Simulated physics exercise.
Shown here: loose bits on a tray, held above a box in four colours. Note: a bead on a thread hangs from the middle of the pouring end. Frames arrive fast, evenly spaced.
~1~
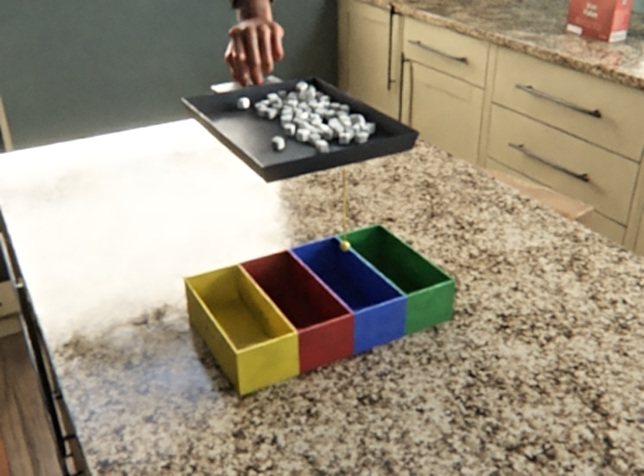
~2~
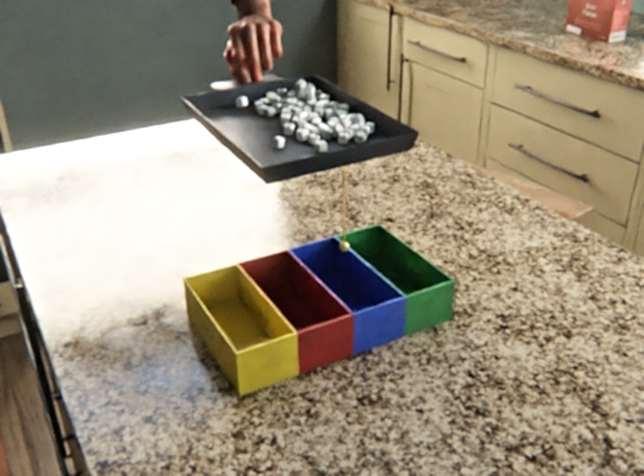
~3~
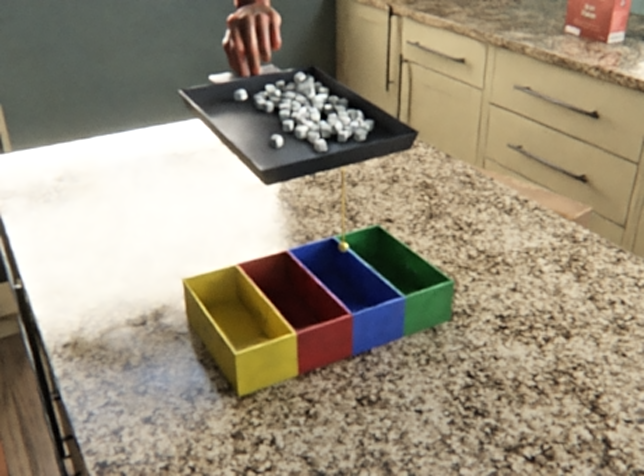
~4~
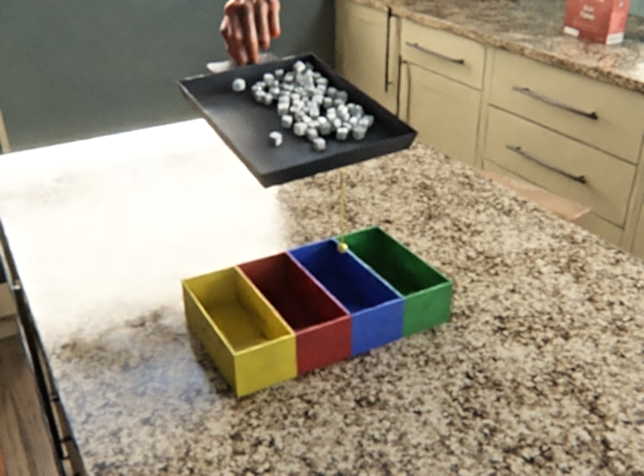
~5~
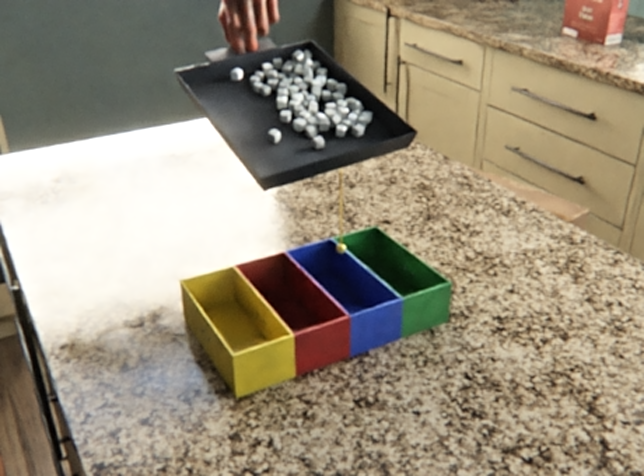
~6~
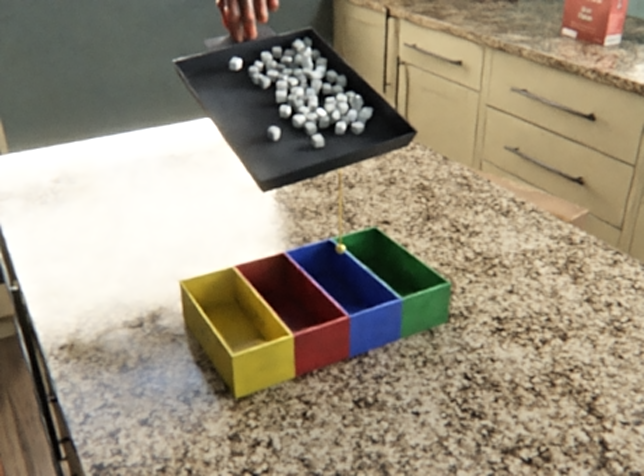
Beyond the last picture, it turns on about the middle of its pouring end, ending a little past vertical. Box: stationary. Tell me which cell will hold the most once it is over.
The red cell will hold the most.
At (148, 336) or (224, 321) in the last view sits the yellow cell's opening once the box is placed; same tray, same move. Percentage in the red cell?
0 %, then 50 %.
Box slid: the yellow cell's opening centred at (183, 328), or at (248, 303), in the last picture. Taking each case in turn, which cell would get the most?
The first time it is blue; the second time it is the red cell.
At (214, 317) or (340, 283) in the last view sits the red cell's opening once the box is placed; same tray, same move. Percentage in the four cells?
Close to 90 in a hundred, then close to 90 in a hundred.
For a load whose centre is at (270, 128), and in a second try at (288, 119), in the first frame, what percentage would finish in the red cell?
About 50 % and 60 %.
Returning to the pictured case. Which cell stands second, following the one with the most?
Second best is blue.
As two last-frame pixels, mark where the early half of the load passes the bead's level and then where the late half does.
(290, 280) first, (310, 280) later.
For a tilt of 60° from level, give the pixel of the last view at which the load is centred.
Mark it at roughly (312, 152) in the final frame.
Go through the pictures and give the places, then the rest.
In the first picture, corners of the pouring end near (266, 164) and (413, 131), level; middle of the load near (308, 116), sugar cubes; bead on its thread near (344, 246); yellow cell near (268, 359); red cell near (326, 340); blue cell near (380, 321); green cell near (430, 304).
In the second picture, corners of the pouring end near (266, 165) and (412, 132), level; middle of the load near (308, 115).
In the third picture, corners of the pouring end near (265, 167) and (412, 131), tipped barely, lowest at the left corner; middle of the load near (307, 110).
In the fourth picture, corners of the pouring end near (264, 171) and (411, 131), tipped a little, lowest at the left corner; middle of the load near (306, 103).
In the fifth picture, corners of the pouring end near (263, 174) and (411, 130), tipped a little, lowest at the left corner; middle of the load near (305, 96).
In the sixth picture, corners of the pouring end near (263, 177) and (410, 130), tipped clearly, lowest at the left corner; middle of the load near (304, 89); yellow cell near (264, 362); red cell near (322, 342); blue cell near (375, 324); green cell near (425, 307).
Shortly afterwards, tray tipped steeply; all but a few on the tray; only a few falling or outside the box.
Next, tray tipped right over; near half on the tray; near a quarter in the red cell; a little in the yellow cell; a little in the blue cell; a little falling or outside the box.
Some moments later, tray tipped past a quarter turn; near half in the red cell; near a quarter in the blue cell; a little in the yellow cell; only a few in the green cell; a little falling or outside the box.
In the end, tray tipped past a quarter turn; near half in the red cell; near a quarter in the blue cell; a little in the yellow cell; only a few in the green cell; a little outside the box.
